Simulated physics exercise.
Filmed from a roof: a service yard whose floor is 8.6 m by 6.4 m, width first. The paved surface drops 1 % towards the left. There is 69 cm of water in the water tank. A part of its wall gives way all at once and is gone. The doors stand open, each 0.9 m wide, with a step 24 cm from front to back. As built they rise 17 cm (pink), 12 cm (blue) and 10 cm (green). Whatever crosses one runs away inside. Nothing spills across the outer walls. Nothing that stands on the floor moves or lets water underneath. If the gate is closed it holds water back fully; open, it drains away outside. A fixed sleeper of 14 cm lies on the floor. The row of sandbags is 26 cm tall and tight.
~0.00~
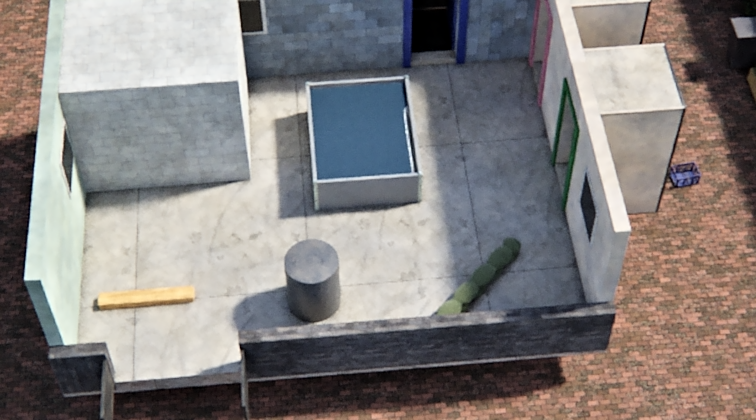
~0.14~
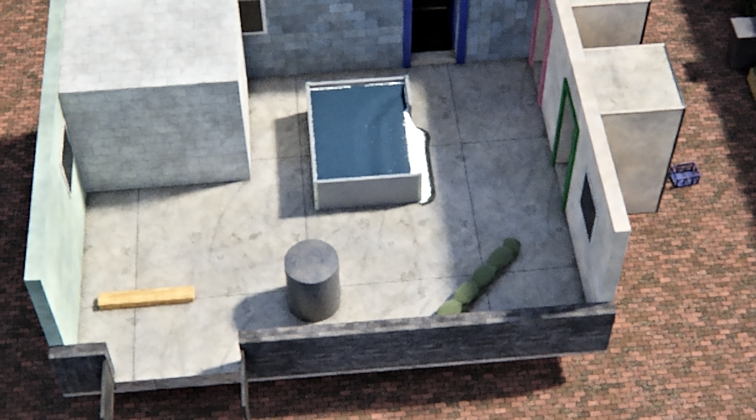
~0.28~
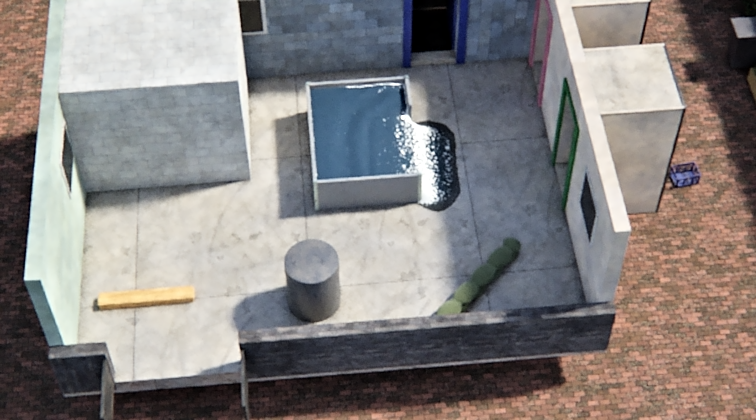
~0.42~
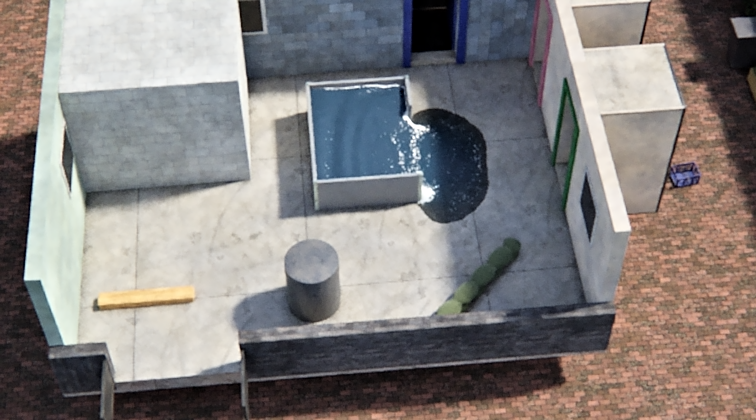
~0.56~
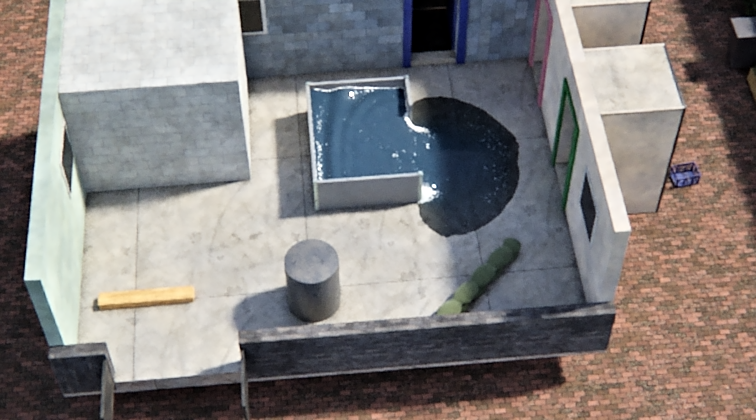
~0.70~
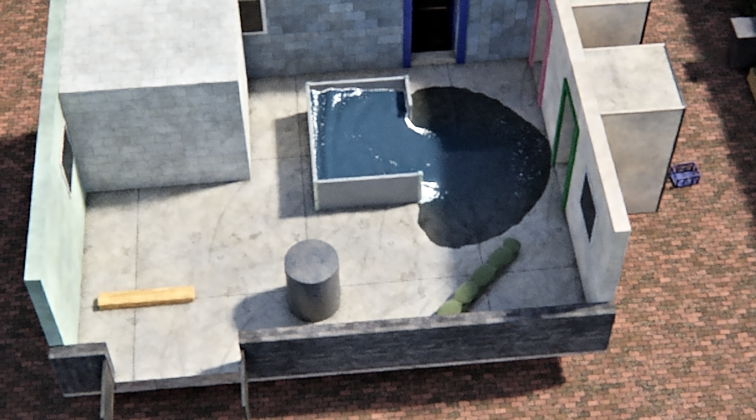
Water sits still in a rectangular tank in a walled yard, then bursts through a gap in the tank's right side. It pours onto the pale paved floor and spreads rightward in a widening dark, rounded pool, reaching close to the green door and the green, bushy strip.
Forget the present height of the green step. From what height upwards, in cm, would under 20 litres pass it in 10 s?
About 30 cm.
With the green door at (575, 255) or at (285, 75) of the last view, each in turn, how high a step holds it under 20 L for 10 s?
Roughly 18 and 10.5 cm.
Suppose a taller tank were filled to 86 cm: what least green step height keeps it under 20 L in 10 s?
About 39 cm.
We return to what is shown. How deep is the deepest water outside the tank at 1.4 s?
Roughly 38 cm.
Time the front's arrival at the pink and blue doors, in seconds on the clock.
Arrival: Pink 1.1 s, blue 1.3 s.
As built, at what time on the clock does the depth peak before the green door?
At about 1.8 s.
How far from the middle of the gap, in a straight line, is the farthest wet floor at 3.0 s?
Roughly 4.6 m.
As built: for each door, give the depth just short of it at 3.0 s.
Depths in cm: Pink 18, blue 9, green 22.
After 1.4 s water covers 25 % of the floor, deepest (38 cm) near (546, 157); 19 cm at the green door, 57 litres in over its 10 cm step.
After 3.0 s water covers 35 % of the floor, deepest (28 cm) near (524, 60); 22 cm at the green door, 266 litres in over its 10 cm step.
After 10.0 s water covers 80 % of the floor, deepest (12 cm) near (457, 340); 7 cm at the green door, 336 litres in over its 10 cm step.
At the green door as built, the water arrived by 0.8 s and peaked near 31 cm at 1.8 s.
Run again over the same 10 s with other heights there, 44 litres in over 26.5 cm, 3 litres over 35.5 cm. The limit of 20 litres is kept from about 30 cm up.
